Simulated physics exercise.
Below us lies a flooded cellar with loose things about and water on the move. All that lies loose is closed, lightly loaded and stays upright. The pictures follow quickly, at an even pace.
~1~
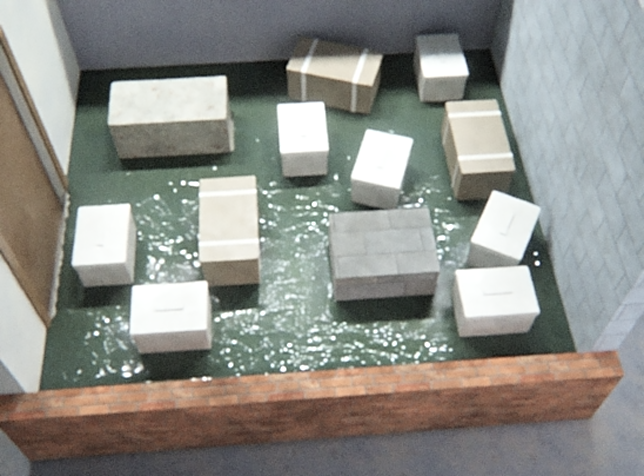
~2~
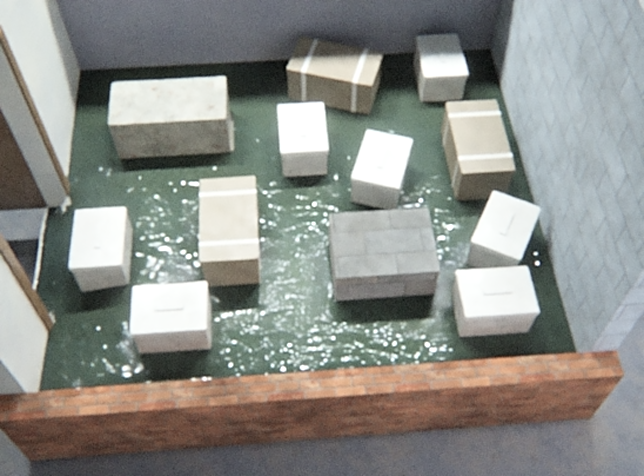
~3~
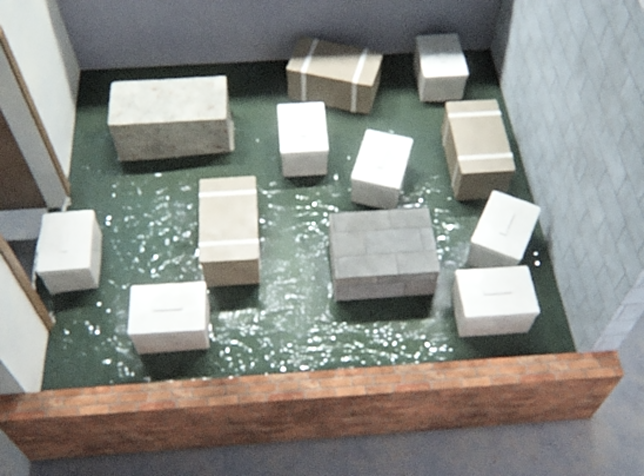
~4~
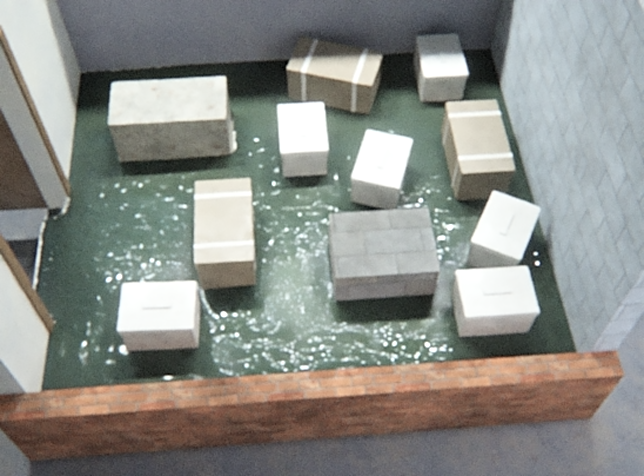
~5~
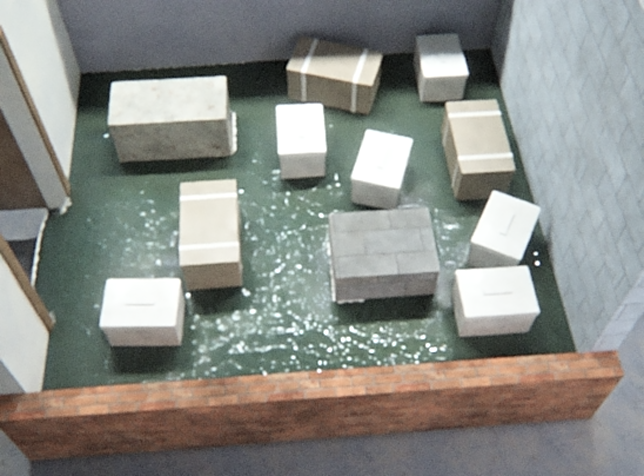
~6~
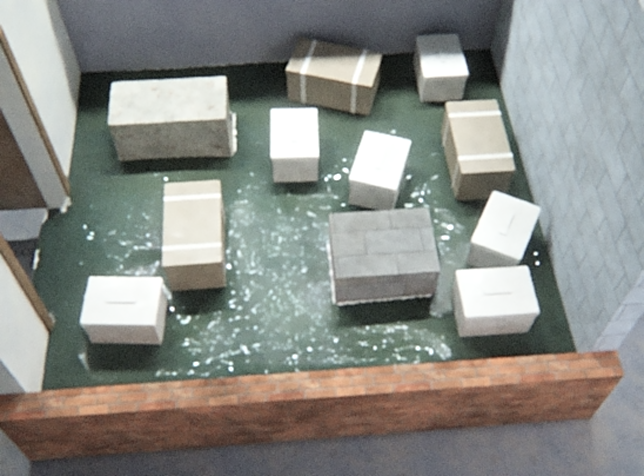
The clip shows boxes and blocks in a flooded, walled room as a gap opens in the left wall; a white box drifts left out through it, then a tan box and another white box drift left, while most stay put.
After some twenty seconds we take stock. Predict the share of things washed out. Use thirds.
It is one to two thirds.
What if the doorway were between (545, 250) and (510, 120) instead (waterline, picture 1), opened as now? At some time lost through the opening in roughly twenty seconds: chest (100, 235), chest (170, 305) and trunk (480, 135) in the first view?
One after the other: Left behind, kept in, washed out.
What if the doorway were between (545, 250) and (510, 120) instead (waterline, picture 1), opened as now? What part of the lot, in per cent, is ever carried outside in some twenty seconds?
I make it 80 per cent.
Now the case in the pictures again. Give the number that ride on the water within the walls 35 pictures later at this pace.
5 of them.
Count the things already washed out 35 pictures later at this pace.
I count 5.
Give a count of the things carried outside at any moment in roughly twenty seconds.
That makes 6.
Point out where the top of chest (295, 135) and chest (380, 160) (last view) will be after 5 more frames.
Near (219, 174) and (313, 182).
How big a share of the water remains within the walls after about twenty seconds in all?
Roughly 36 per cent.
A moment on, 1 of 10 are out; 9 afloat.
Next, 4 of 10 are out; 6 afloat.
Later, 5 of 10 are out; 5 afloat.
In the end, 6 of 10 are out; 4 afloat.
